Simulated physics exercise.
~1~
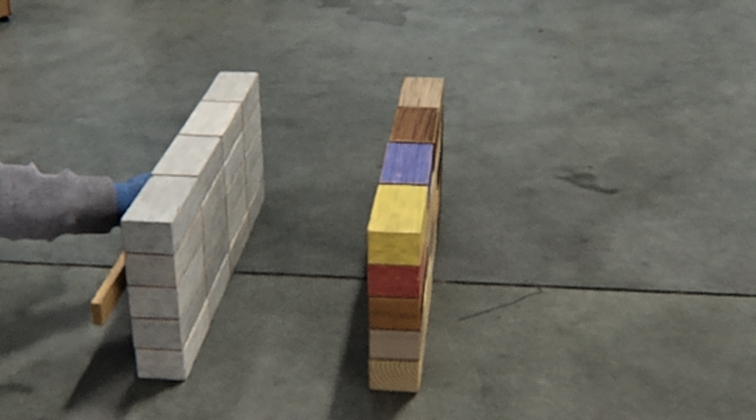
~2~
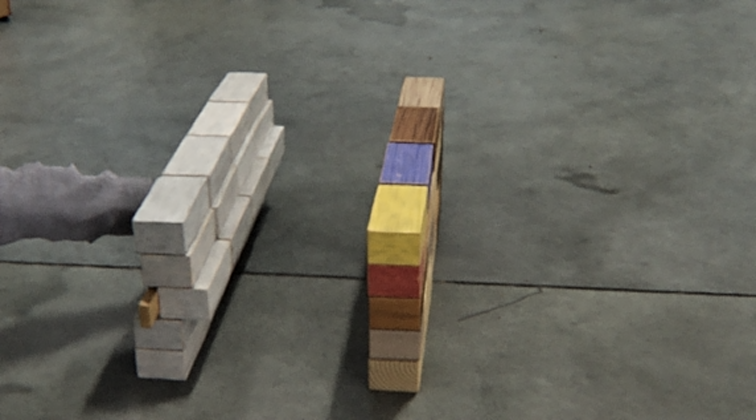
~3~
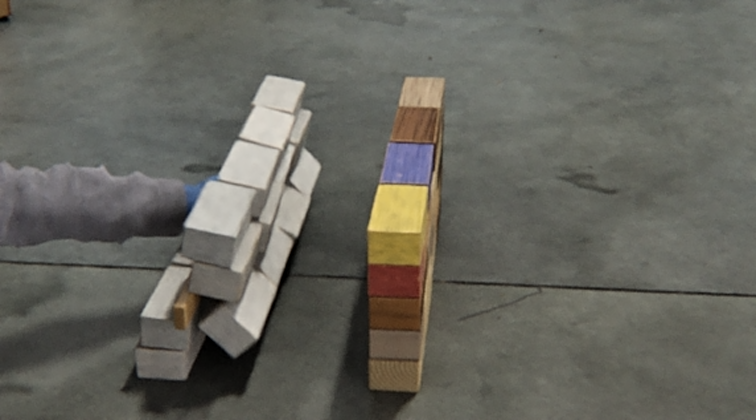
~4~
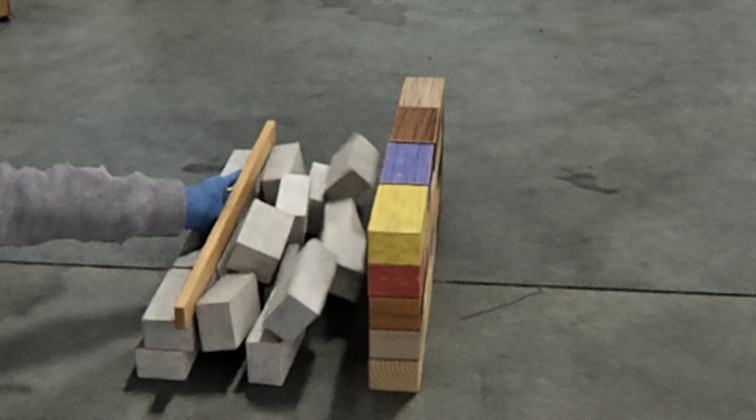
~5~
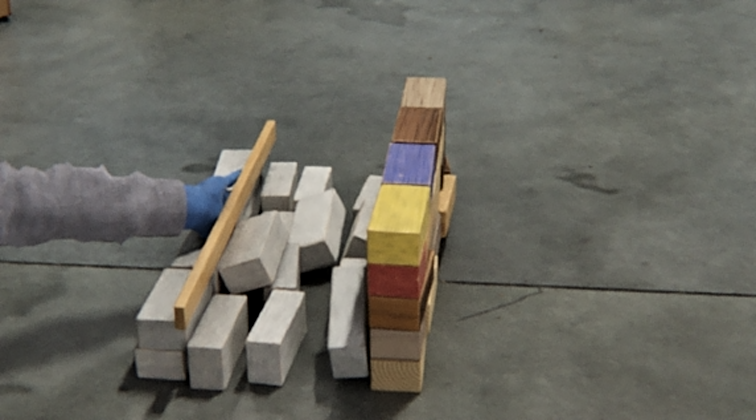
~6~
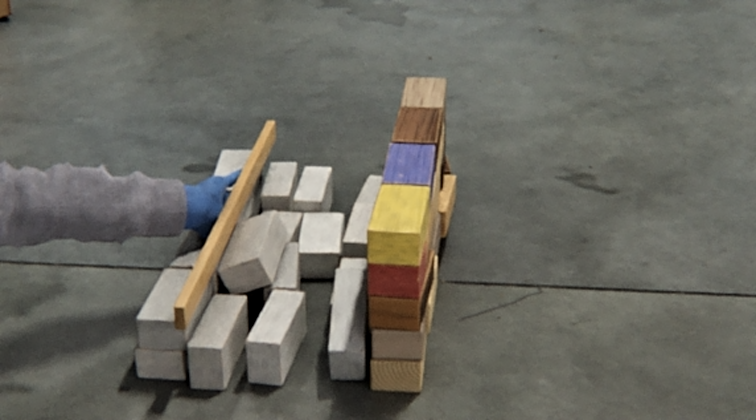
We see a gloved hand push a wooden batten rightward against a pale block wall, which buckles and spills toward a second wall with coloured blocks. The batten stops, and the second wall stays standing with a block jutting from its far side, its red, yellow and blue blocks in place.
